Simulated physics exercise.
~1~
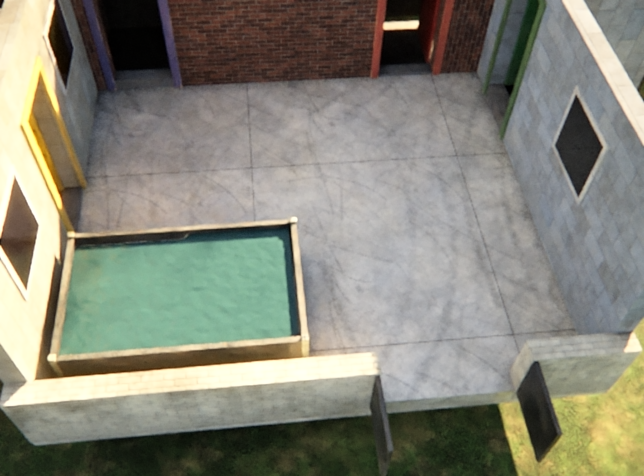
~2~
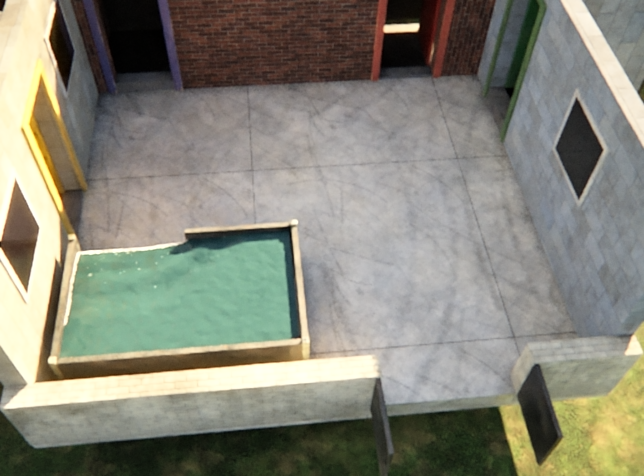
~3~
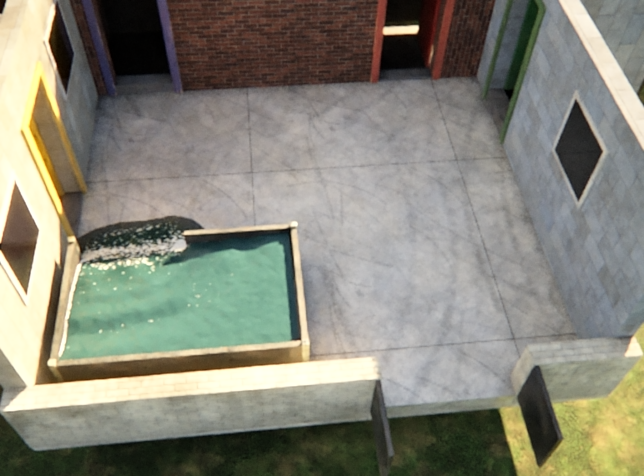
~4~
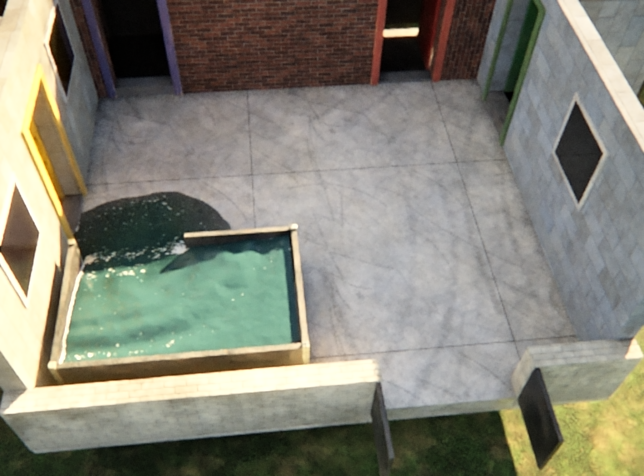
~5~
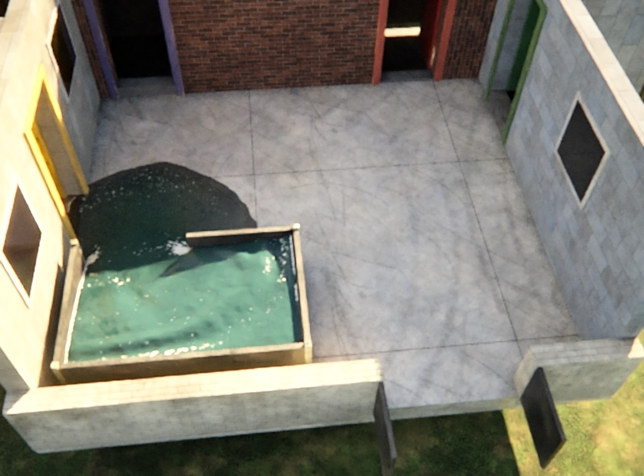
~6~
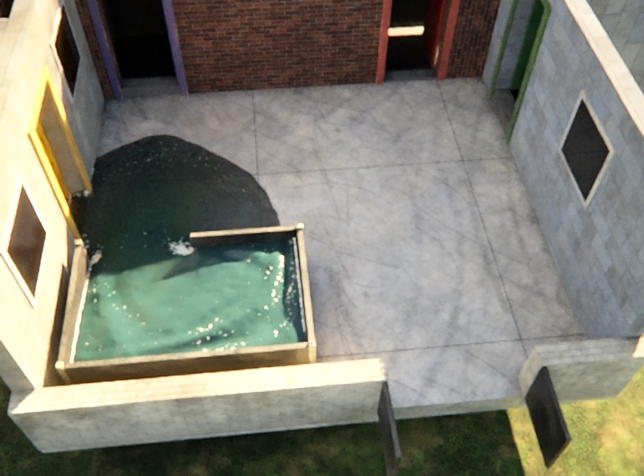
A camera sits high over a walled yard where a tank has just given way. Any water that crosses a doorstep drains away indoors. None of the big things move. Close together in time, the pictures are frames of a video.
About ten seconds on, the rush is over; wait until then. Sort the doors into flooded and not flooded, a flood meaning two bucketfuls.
Sorted: Red door - flooded; blue door - flooded; yellow door - flooded; green door - not flooded.
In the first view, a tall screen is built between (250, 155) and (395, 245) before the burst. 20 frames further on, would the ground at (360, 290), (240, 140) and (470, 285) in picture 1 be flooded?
Taking the points in turn, they are high and dry, inundated and high and dry.
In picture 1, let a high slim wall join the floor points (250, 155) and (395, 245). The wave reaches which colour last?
The green one.
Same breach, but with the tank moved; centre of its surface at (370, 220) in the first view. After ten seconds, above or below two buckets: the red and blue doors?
Well, the red door gets past it, while the blue door gets past it.
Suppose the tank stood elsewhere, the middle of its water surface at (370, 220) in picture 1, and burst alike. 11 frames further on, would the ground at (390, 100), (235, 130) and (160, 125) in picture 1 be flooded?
Log: Flood; flood; flood.
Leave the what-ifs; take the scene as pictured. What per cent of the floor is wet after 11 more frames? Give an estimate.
Close to 30 percent, by my reckoning.
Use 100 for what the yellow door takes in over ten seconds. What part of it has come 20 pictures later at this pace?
Share at that point: Close to 75 in a hundred.
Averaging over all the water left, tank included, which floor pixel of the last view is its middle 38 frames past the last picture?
Close to (277, 194), I reckon.
A moment on, water covers 30 % of the floor; the red door not reached, the blue door under two buckets in, the yellow door over two buckets in, the green door not reached.
Next, water covers 30 % of the floor; the red door not reached, the blue door far over two buckets in, the yellow door far over two buckets in, the green door not reached.
Then, water covers 50 % of the floor; the red door wet at the sill, nothing in, the blue door far over two buckets in, the yellow door far over two buckets in, the green door not reached.
Later, water covers 75 % of the floor; the red door under two buckets in, the blue door far over two buckets in, the yellow door far over two buckets in, the green door wet at the sill, nothing in.
In the end, water covers 95 % of the floor; the red door over two buckets in, the blue door far over two buckets in, the yellow door far over two buckets in, the green door wet at the sill, nothing in.
